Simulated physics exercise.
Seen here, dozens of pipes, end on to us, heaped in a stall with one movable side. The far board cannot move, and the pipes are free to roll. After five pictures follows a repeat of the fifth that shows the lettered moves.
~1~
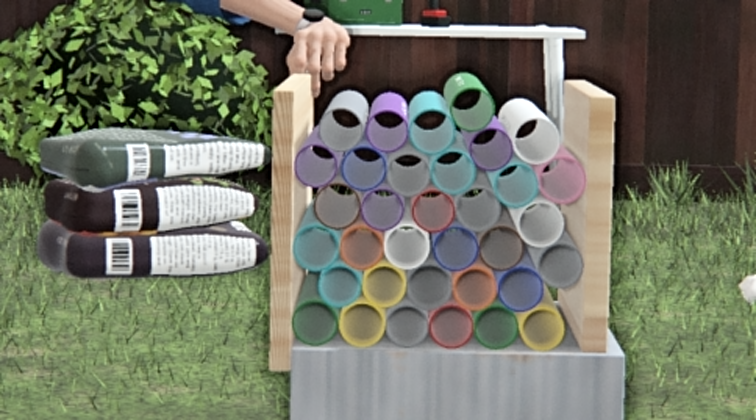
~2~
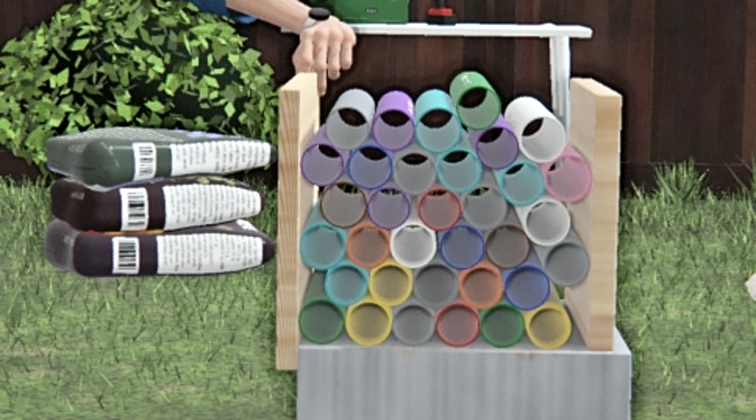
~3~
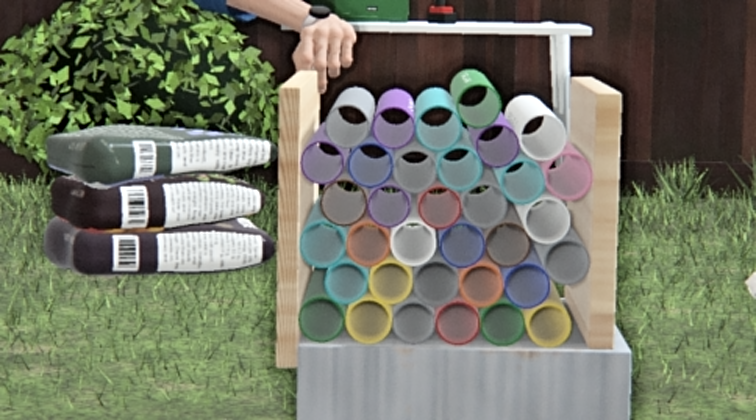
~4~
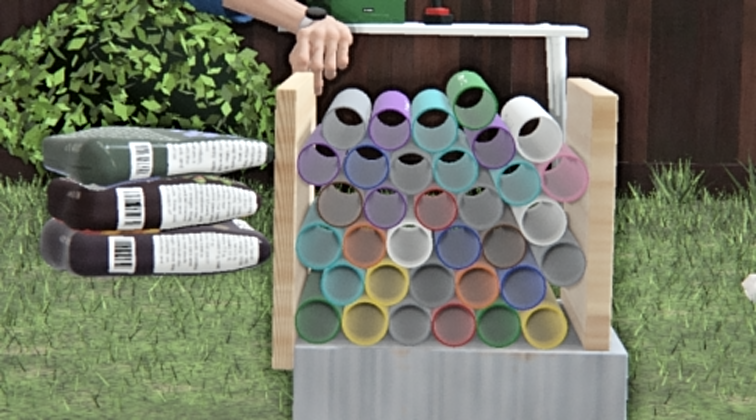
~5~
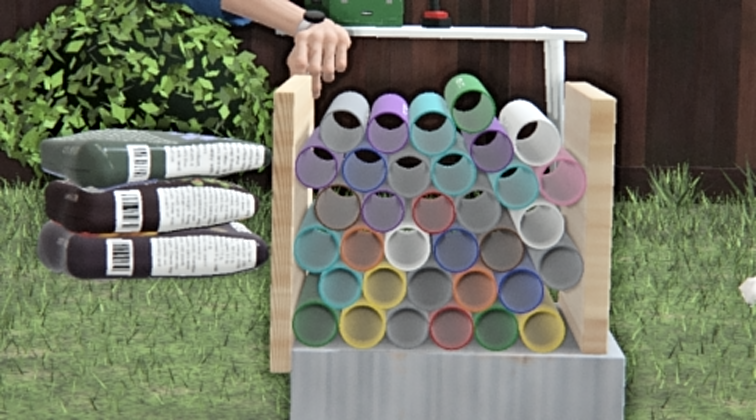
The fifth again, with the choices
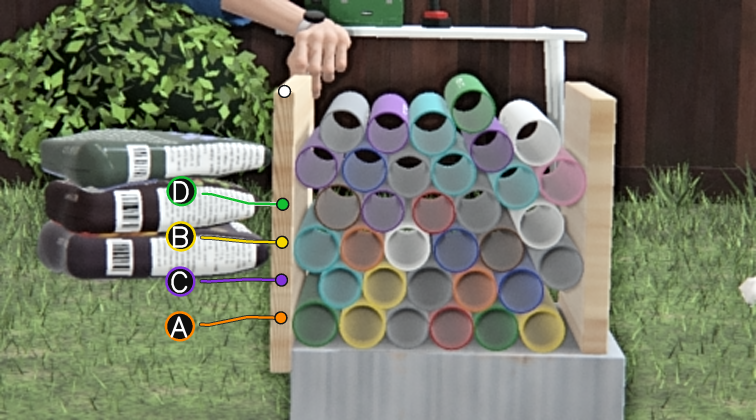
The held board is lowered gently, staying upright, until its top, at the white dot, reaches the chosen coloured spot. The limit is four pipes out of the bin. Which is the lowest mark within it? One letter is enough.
The lowest mark that will do is C.
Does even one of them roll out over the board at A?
Yes.
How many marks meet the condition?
The number is three.
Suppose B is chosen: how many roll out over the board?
At B the number is two.
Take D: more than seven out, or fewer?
It loses fewer than seven.
On the marked copy, A at (281, 318); B at (282, 242); C at (281, 281); D at (282, 204); the white dot at (284, 91).
With C. Early on, top of the board (294, 174).
Further on, top of the board (293, 268).
At the end, top of the board (293, 280), two out over the board.
As for the rest, A more than four out over the board; B two out over the board; D none out over the board.
